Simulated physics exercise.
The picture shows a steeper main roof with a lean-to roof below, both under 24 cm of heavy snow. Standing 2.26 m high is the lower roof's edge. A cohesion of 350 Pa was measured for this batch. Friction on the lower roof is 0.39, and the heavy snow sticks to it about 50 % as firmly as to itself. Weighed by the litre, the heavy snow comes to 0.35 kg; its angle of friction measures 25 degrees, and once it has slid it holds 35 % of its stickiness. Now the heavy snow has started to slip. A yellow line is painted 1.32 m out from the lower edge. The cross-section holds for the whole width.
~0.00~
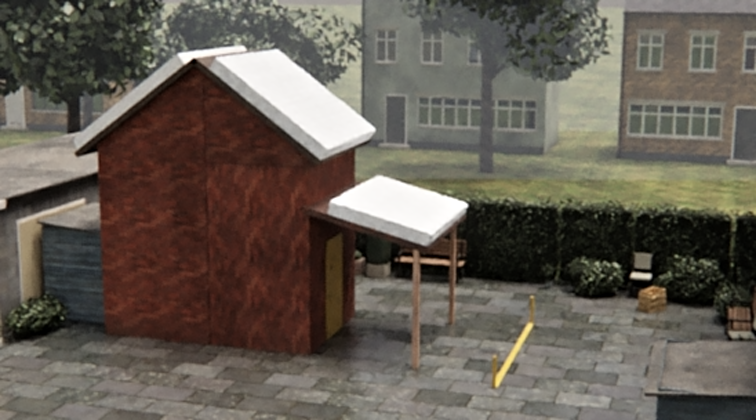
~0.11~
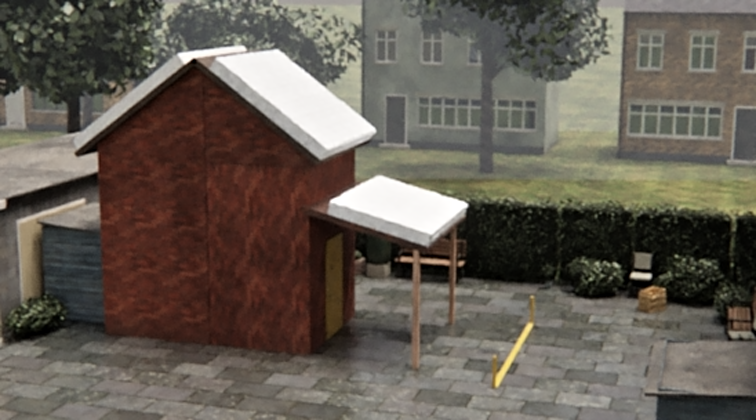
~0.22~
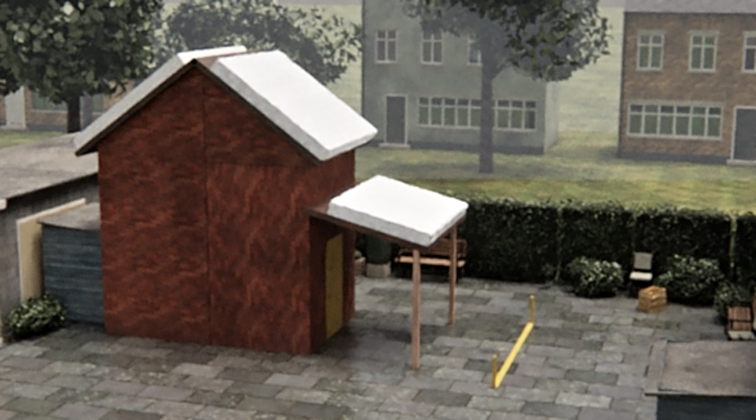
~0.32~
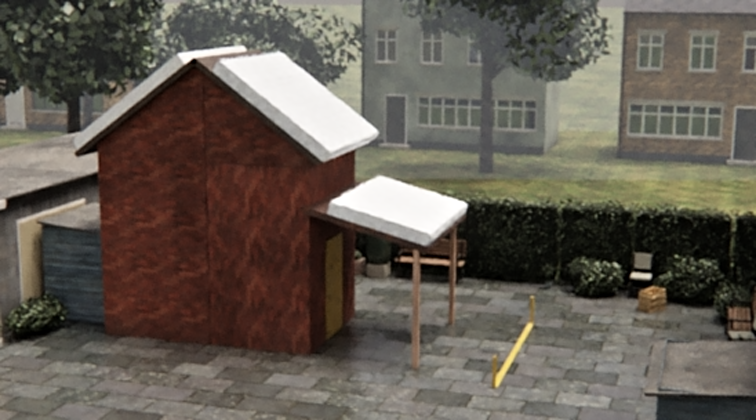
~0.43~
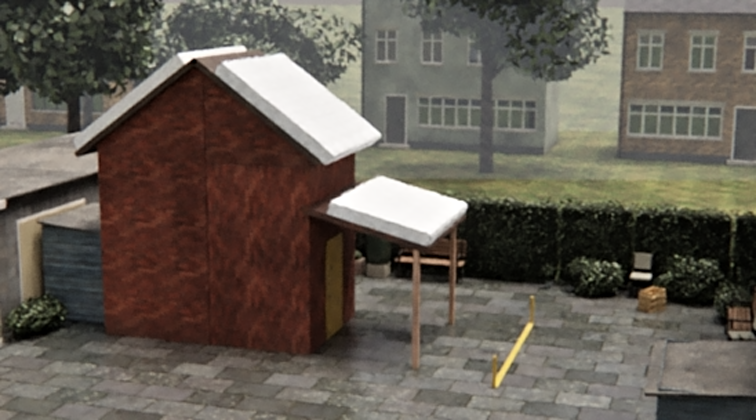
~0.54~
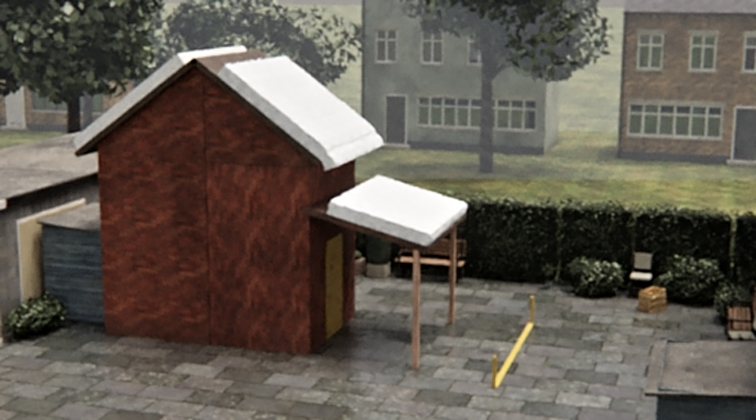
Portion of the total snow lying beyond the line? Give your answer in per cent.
Near 11 %.
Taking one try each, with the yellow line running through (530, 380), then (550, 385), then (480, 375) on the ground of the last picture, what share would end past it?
One by one: 4 in a hundred, 1 in a hundred, 18 in a hundred.
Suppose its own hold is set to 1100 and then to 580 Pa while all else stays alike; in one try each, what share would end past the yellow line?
Going in order, it's 0 % and then 0 %.
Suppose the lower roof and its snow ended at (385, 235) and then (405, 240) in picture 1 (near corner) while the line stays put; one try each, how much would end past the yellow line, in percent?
The first try gives 25 percent and the second gives 16 percent.
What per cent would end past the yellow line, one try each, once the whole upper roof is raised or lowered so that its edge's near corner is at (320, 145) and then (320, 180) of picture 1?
Around 20 percent, then around 0 percent.
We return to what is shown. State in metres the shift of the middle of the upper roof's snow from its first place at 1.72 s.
It is around 2.0 m from where it started.
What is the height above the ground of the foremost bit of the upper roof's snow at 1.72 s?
Measured height: Approx. 2.8 m.
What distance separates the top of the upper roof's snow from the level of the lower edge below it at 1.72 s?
Snow top above lower edge: Approx. 1.9 m.
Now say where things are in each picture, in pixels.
In the first picture, leading edge of the heavy snow at (322, 144).
In the second picture, leading edge of the heavy snow at (322, 144), its middle shifted 8 mm.
In the third picture, leading edge of the heavy snow at (323, 145), its middle shifted 3.1 cm, 1 % of it past the upper edge, in one piece.
In the fourth picture, leading edge of the heavy snow at (325, 160), its middle shifted 7.0 cm, 3 % of it past the upper edge, in one piece.
In the fifth picture, leading edge of the heavy snow at (327, 154), its middle shifted 13 cm, 5 % of it past the upper edge, in one piece.
In the sixth picture, leading edge of the heavy snow at (332, 158), its middle shifted 20 cm, 8 % of it past the upper edge, cracking.
After 1.08 s, none is below the lower edge and 0 % is past the line.
After 1.72 s, none is below the lower edge and 0 % is past the line.
After 2.36 s, none is below the lower edge and 0 % is past the line.
After 3.00 s, 31 % is below the lower edge and 1 % is past the line.
After 4.60 s, at the end, 38 % is below the lower edge and 11 % is past the line.
